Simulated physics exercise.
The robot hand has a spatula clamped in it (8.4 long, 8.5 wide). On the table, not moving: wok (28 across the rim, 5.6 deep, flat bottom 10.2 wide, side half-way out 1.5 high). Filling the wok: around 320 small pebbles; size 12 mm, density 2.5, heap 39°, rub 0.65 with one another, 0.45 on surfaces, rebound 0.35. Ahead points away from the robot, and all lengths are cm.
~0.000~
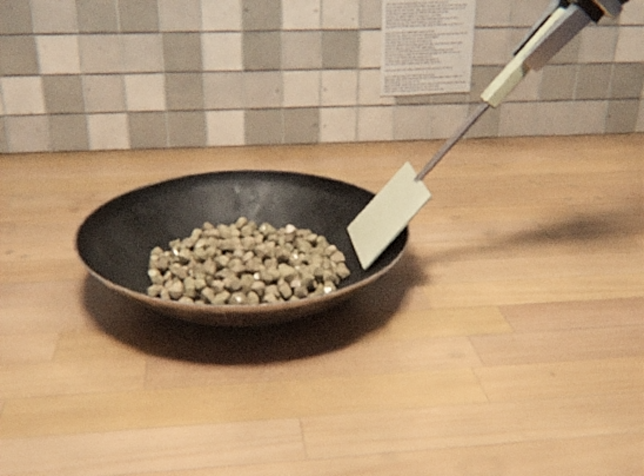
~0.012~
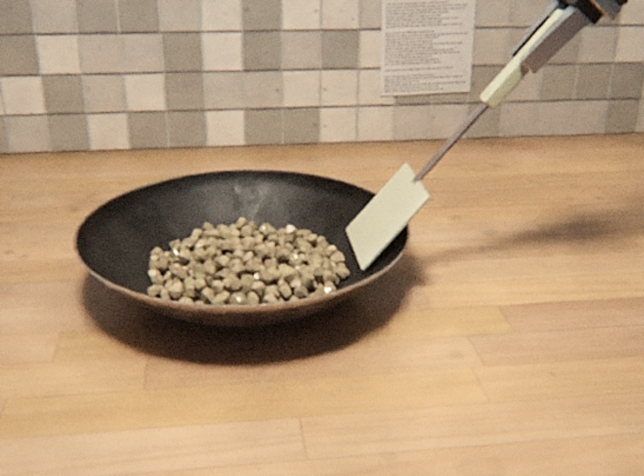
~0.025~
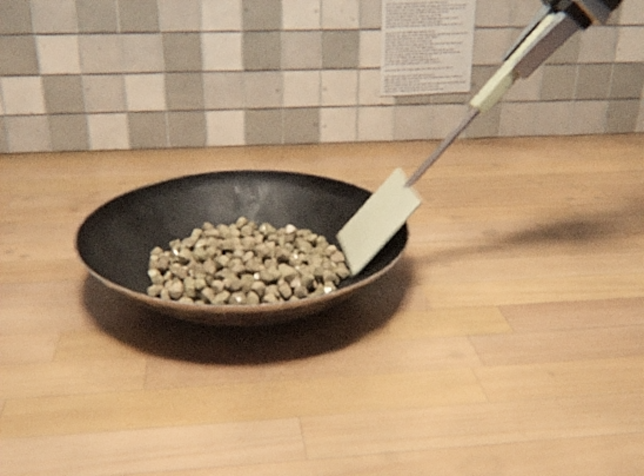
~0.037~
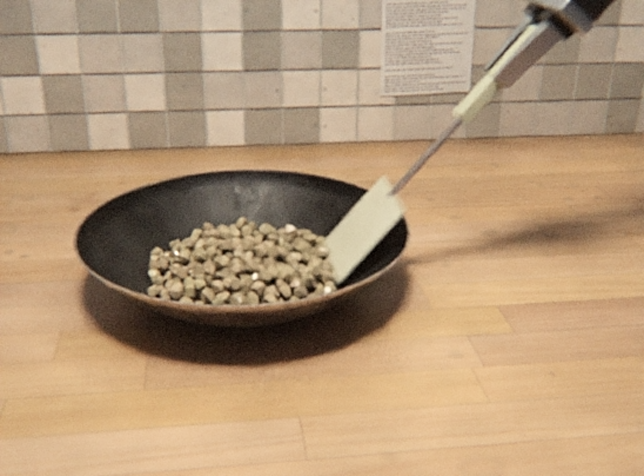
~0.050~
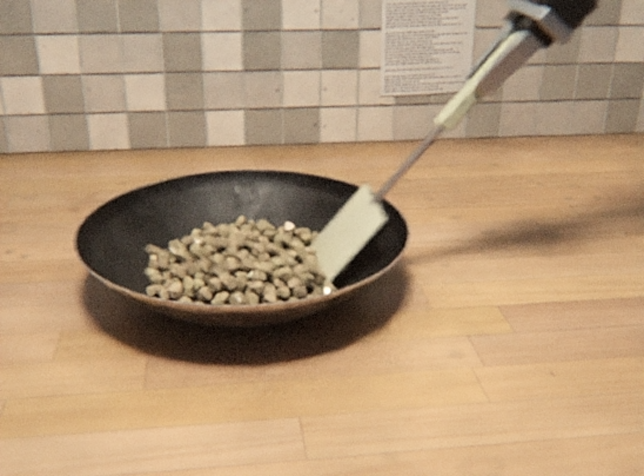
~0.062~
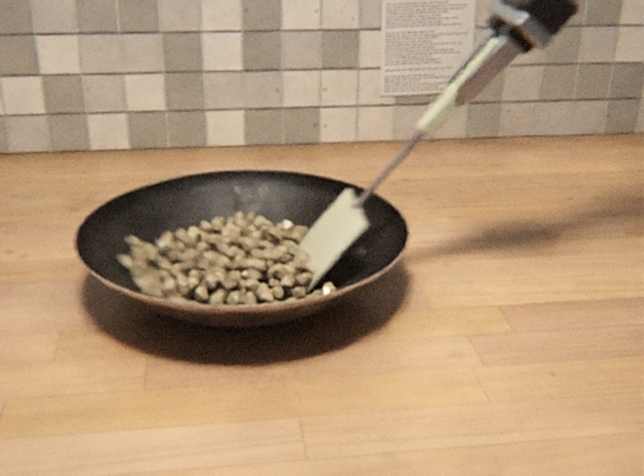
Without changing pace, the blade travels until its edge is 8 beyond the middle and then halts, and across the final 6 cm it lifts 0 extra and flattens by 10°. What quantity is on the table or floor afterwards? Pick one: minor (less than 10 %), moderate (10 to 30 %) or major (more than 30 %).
Major.
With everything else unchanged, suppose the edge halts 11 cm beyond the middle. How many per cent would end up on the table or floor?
In that case around 60 per cent.
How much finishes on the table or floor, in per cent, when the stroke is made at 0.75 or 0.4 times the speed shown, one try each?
Roughly 25 per cent on the first try and 15 per cent on the second.
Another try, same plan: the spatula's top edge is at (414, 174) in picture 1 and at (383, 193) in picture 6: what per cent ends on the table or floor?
Roughly 20 %.
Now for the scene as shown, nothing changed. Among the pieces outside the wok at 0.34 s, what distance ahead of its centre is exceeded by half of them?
Some 22 cm.
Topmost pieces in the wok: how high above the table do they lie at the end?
Roughly 6.0 centimetres.
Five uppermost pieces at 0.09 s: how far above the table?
About 7 centimetres.
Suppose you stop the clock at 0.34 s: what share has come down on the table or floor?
Some 30 per cent of the load.
After 0.09 s, sloping 50°, highest piece 9 above the table; 316 in the wok, 1 on the blade or in flight.
After 0.12 s, sloping 47°, highest piece 14 above the table; 309 in the wok, 8 on the blade or in flight.
After 0.34 s, sloping 40°, highest piece 25 above the table; 199 in the wok, 95 on the table or floor, 23 on the blade or in flight.
After 1.39 s, sloping 40°, highest piece 6 above the table; 199 in the wok, 118 on the table or floor.
At rest, 199 in the wok, 118 on the table or floor. That is 37 % on the table or floor.
